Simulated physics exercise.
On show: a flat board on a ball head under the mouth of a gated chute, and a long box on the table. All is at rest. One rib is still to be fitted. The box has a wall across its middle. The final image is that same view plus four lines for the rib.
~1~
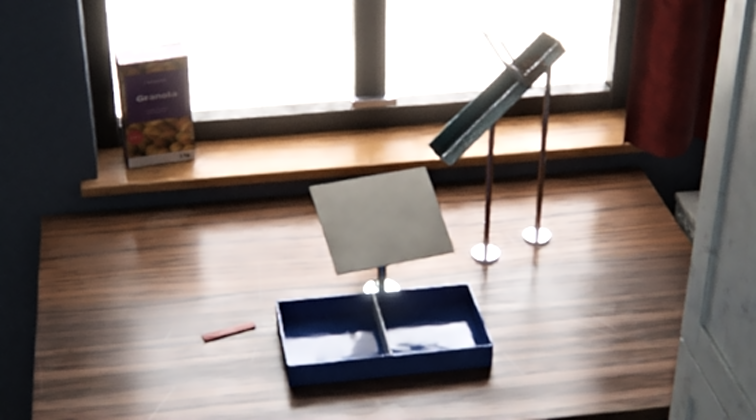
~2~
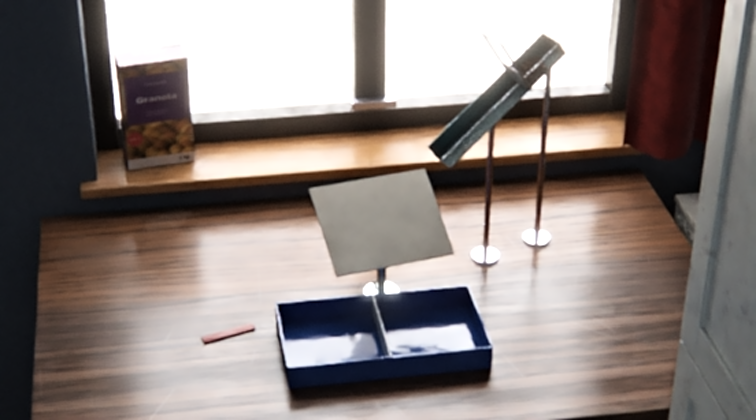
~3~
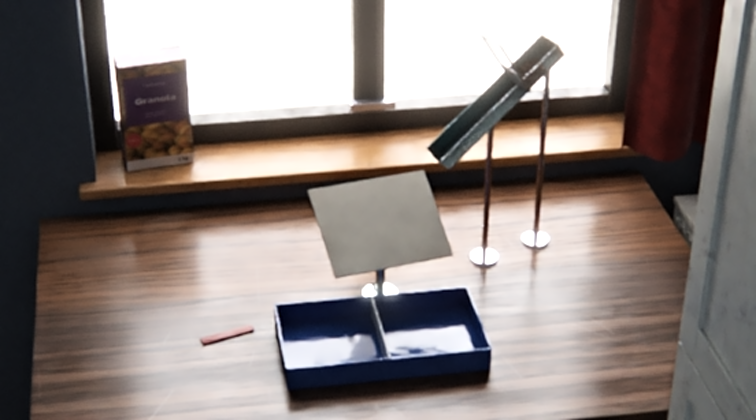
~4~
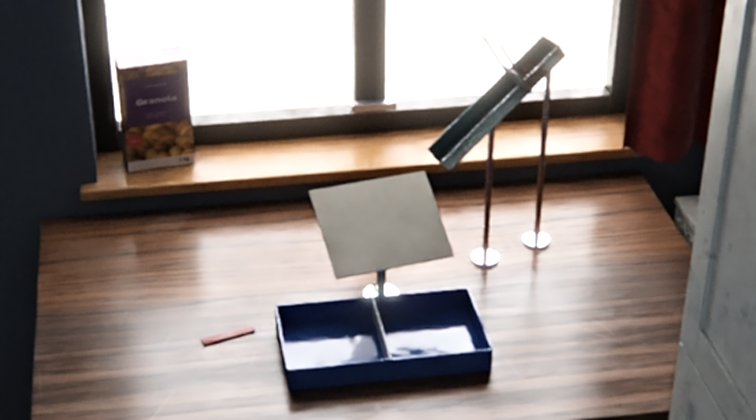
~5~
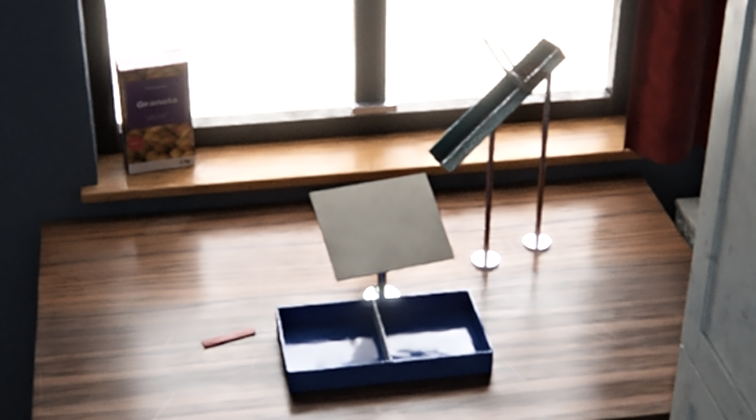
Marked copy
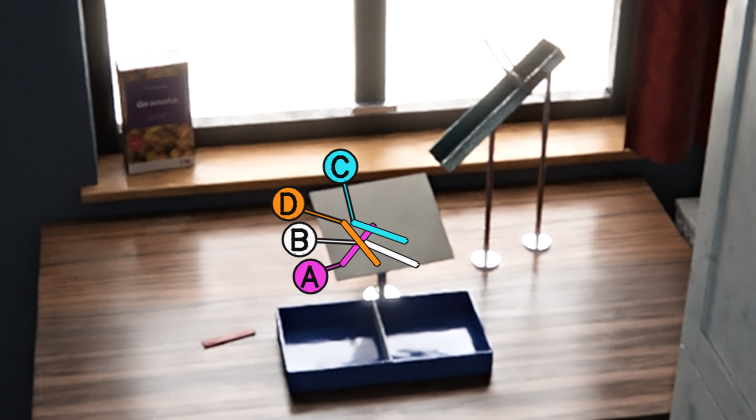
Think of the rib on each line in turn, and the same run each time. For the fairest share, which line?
I would pick line A.
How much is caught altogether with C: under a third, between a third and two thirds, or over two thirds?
Over two thirds.
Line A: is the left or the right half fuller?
The left half.
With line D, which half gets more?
Right.
On the marked copy, line A from (372, 226) to (342, 263); line B from (365, 243) to (416, 264); line C from (353, 222) to (404, 240); line D from (343, 222) to (377, 263).
Choosing A, of what is caught, roughly two thirds in the left half, roughly a third in the right.
Choosing B, of what is caught, roughly a quarter in the left half, the larger part in the right.
Choosing C, of what is caught, about a tenth in the left half, almost all in the right.
Choosing D, of what is caught, about a tenth in the left half, the larger part in the right.
